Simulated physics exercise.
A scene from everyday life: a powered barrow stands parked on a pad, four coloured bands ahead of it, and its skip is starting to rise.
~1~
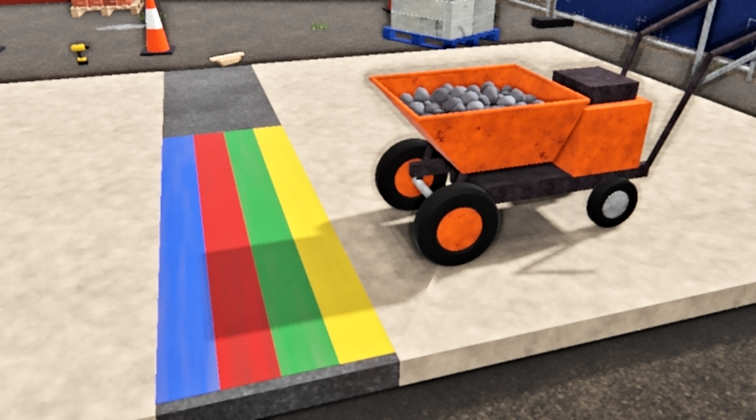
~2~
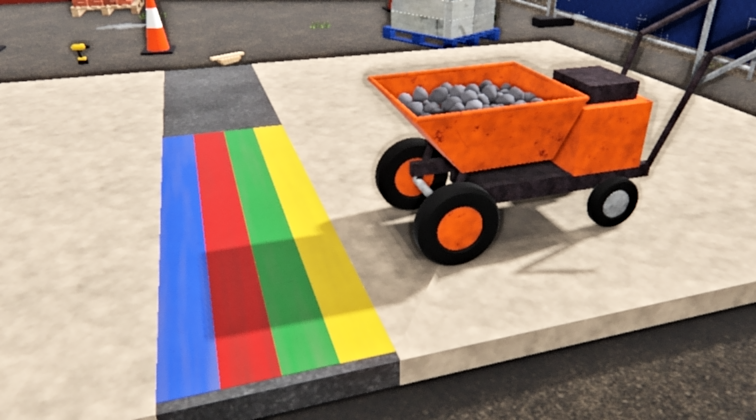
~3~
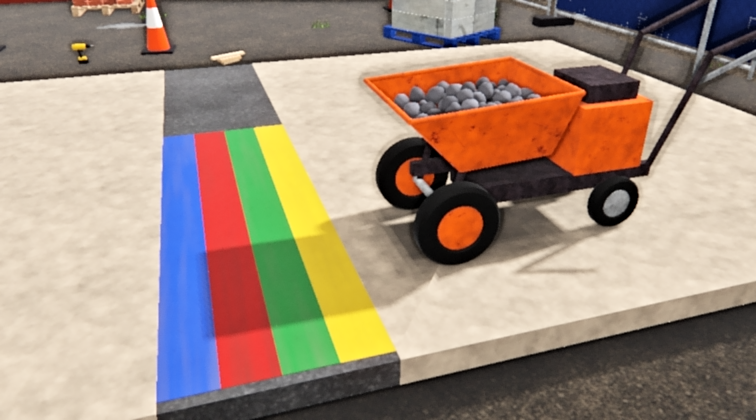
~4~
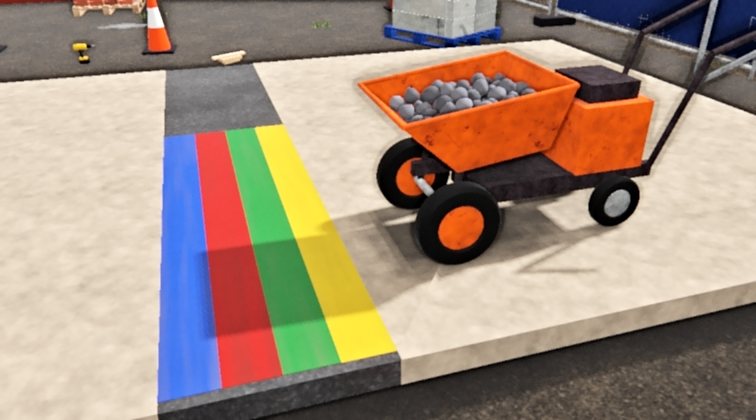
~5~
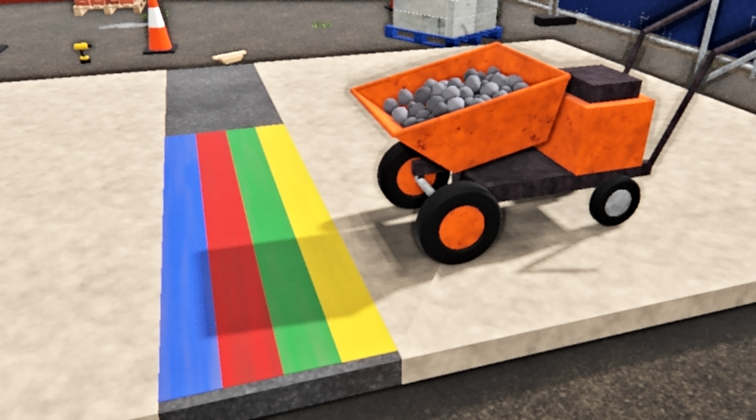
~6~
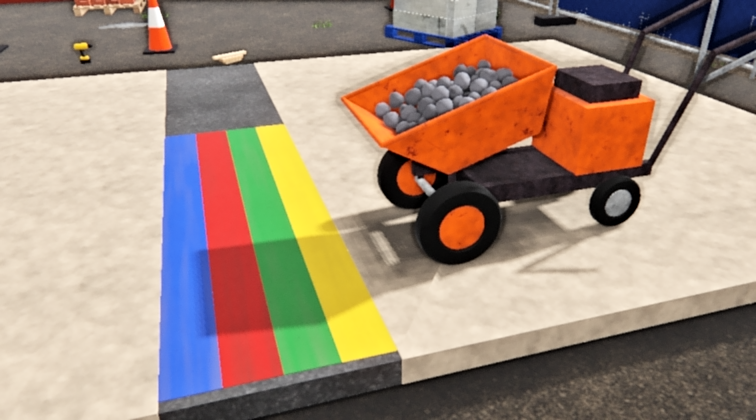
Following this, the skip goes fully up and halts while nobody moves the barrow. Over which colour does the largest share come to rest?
The largest share rests over green.
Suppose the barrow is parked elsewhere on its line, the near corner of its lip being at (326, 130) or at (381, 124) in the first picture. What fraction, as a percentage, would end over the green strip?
About 0 and 20 per cent.
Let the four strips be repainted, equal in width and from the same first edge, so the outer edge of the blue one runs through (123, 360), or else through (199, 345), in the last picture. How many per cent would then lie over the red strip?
I'd estimate some 20 per cent, and then some 20 per cent.
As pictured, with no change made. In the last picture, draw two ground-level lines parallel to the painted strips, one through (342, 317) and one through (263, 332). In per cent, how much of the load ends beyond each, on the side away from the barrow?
70 % and 20 %.
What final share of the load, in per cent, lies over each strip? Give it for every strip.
The yellow strip gets close to 10, the green strip close to 30, the red strip close to 15 and the blue strip close to 10.
Just after the last frame, skip tipped steeply; every one in the skip.
A moment on, skip tipped right over; the larger part in the skip; about a tenth over the yellow strip; roughly a quarter over the green strip.
Further on, skip tipped right over; roughly a third in the skip; about a tenth over the yellow strip; roughly a third over the green strip; roughly a quarter over the red strip; about a tenth over the blue strip; just a few off the paint.
When it is over, skip tipped right over; roughly a third in the skip; about a tenth over the yellow strip; roughly a third over the green strip; roughly a quarter over the red strip; about a tenth over the blue strip; just a few off the paint.
